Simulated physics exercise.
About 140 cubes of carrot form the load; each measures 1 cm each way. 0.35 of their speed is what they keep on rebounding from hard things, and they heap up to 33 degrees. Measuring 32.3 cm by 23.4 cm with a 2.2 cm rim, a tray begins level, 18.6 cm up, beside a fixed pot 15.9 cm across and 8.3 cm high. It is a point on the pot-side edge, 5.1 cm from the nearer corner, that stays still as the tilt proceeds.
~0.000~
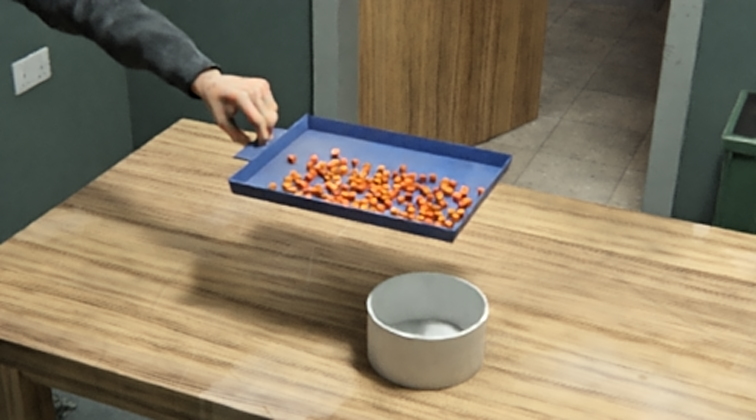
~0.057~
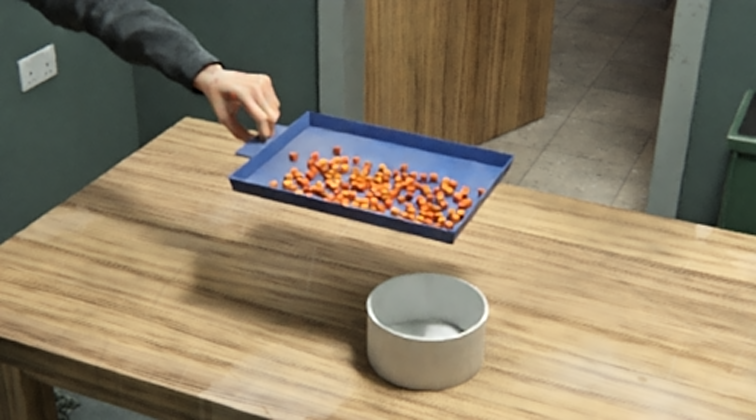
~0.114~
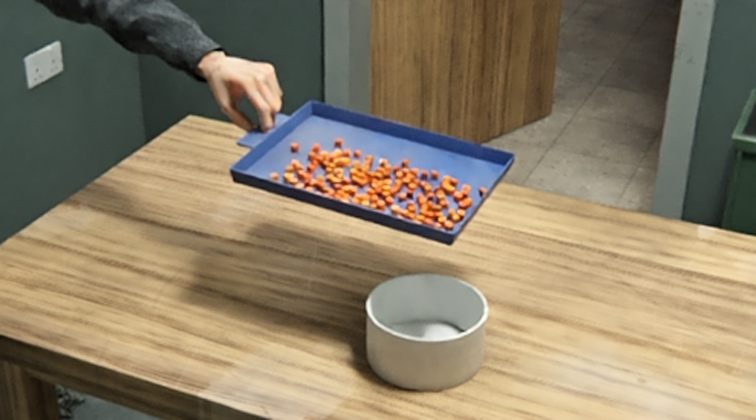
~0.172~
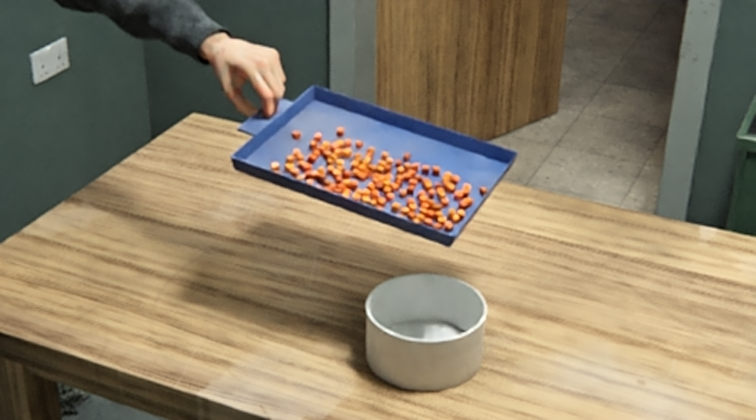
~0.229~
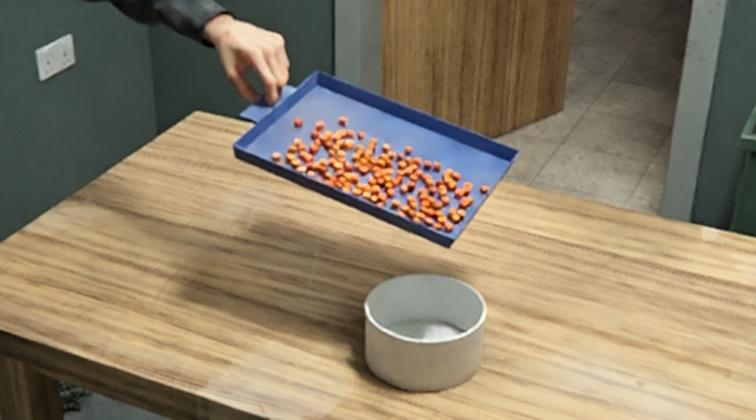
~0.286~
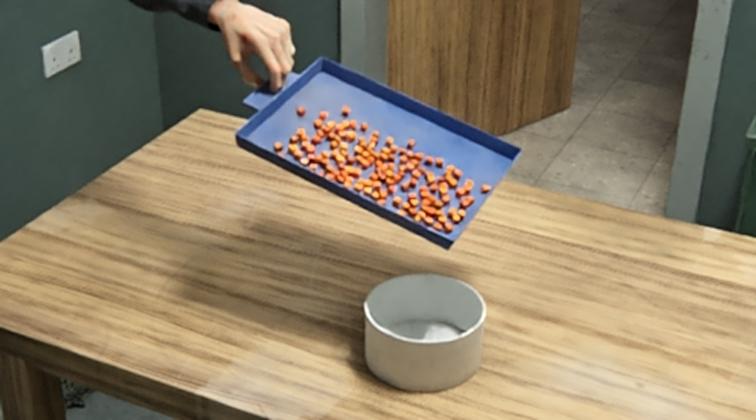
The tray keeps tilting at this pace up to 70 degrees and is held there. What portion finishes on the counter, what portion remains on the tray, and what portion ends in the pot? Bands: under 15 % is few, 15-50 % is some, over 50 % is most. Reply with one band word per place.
Counter some, tray most, pot few.
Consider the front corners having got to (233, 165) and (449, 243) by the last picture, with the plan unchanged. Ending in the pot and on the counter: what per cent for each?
In the pot: 15 per cent; on the counter: 5 per cent.
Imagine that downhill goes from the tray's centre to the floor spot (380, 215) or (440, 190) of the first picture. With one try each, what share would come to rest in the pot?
Some 10 and 0 per cent.
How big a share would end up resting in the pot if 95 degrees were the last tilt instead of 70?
Then about 25 per cent.
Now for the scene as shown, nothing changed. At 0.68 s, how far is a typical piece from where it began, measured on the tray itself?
Around 3 centimetres.
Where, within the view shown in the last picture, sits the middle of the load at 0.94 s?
The load's centre is near (449, 202) at that time.
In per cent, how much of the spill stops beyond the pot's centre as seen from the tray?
Some 100 per cent.
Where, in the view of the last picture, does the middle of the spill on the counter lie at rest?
Around (600, 406).
After 0.68 s, tilt 42 degrees; the tray holds 100 %, the pot 0 %.
After 0.94 s, tilt 59 degrees; the tray holds 100 %, the pot 0 %.
Then, at 1.31 s, tilt 70 degrees; the tray holds 75 %, the pot 5 %.
At rest (2.4 s), counter 25 %, tray 70 %, pot 5 %.
